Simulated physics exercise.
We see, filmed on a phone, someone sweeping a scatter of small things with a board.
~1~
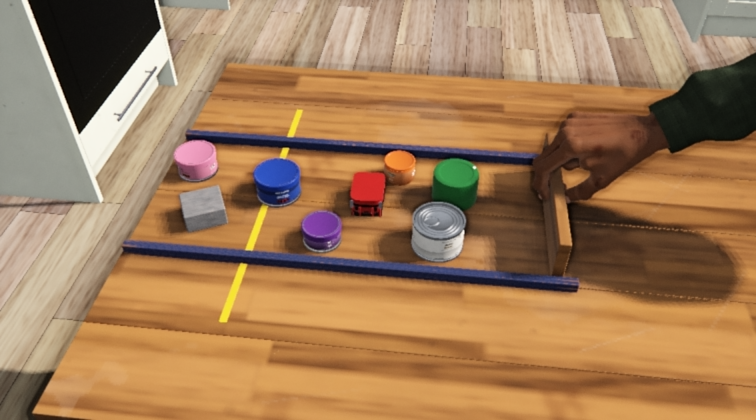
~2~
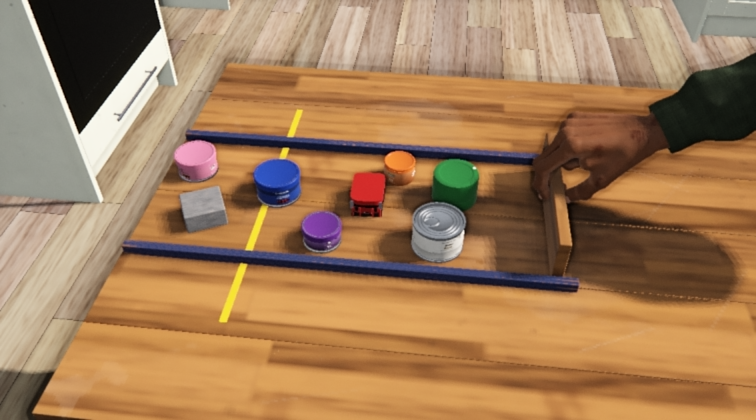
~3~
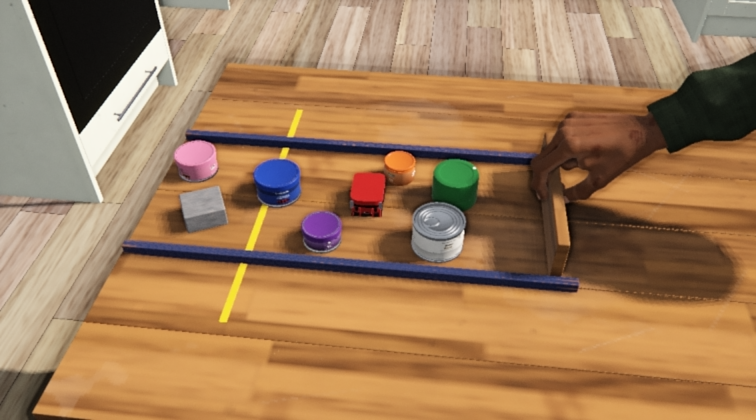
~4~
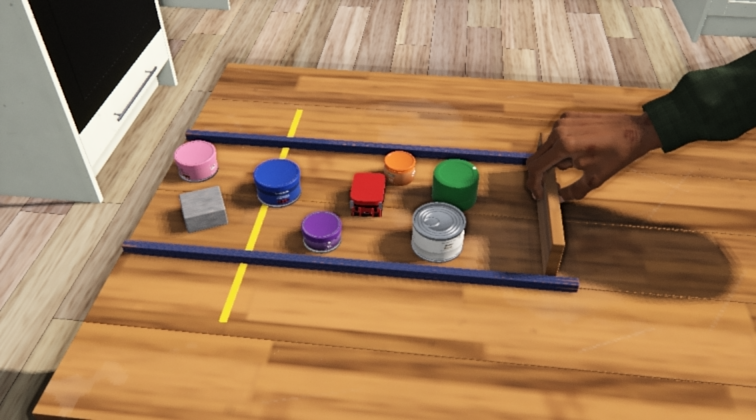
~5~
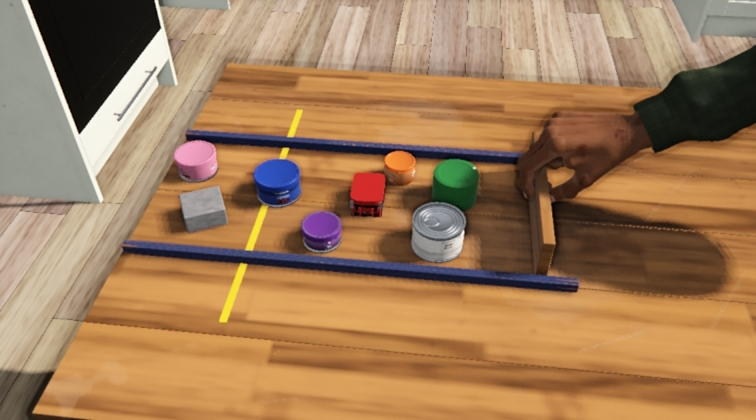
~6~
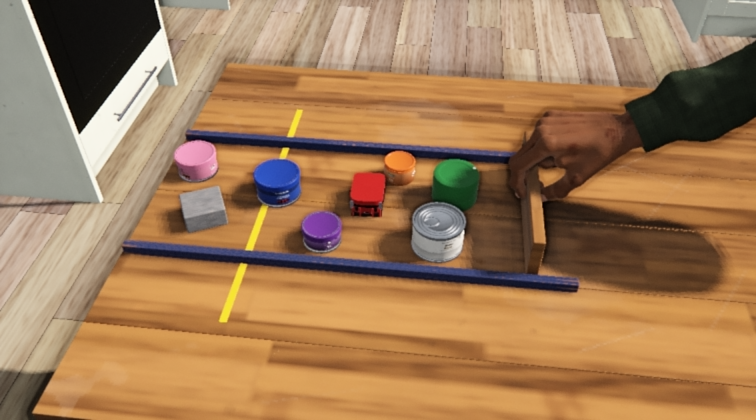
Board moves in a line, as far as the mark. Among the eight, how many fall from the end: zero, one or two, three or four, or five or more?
Falling from the end: Zero.
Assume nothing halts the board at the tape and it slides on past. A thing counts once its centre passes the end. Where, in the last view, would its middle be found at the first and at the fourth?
At the first moment about (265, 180), at the next about (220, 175).
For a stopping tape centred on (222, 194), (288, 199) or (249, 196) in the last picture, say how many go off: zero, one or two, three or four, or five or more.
In order, the falls would come to one to two; no fall at all; 1 or 2.
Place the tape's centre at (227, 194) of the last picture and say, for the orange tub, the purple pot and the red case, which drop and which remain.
The orange tub stays put, the purple pot stays put, the red case stays put.
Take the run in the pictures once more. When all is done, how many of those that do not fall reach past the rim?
I make it 1.
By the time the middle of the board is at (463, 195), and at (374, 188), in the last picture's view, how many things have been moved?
Up to then 2, and up to the other point 5.
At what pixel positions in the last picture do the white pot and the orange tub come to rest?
Listed as asked: First (229, 220), and then (267, 152).
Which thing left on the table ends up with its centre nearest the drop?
That would be the pink tin, the foremost.
A little later, none off yet; pink tin at rest near (197, 162); grey block at rest near (204, 209); blue tin at rest near (278, 183).
When it is over, the number that fall off is zero.
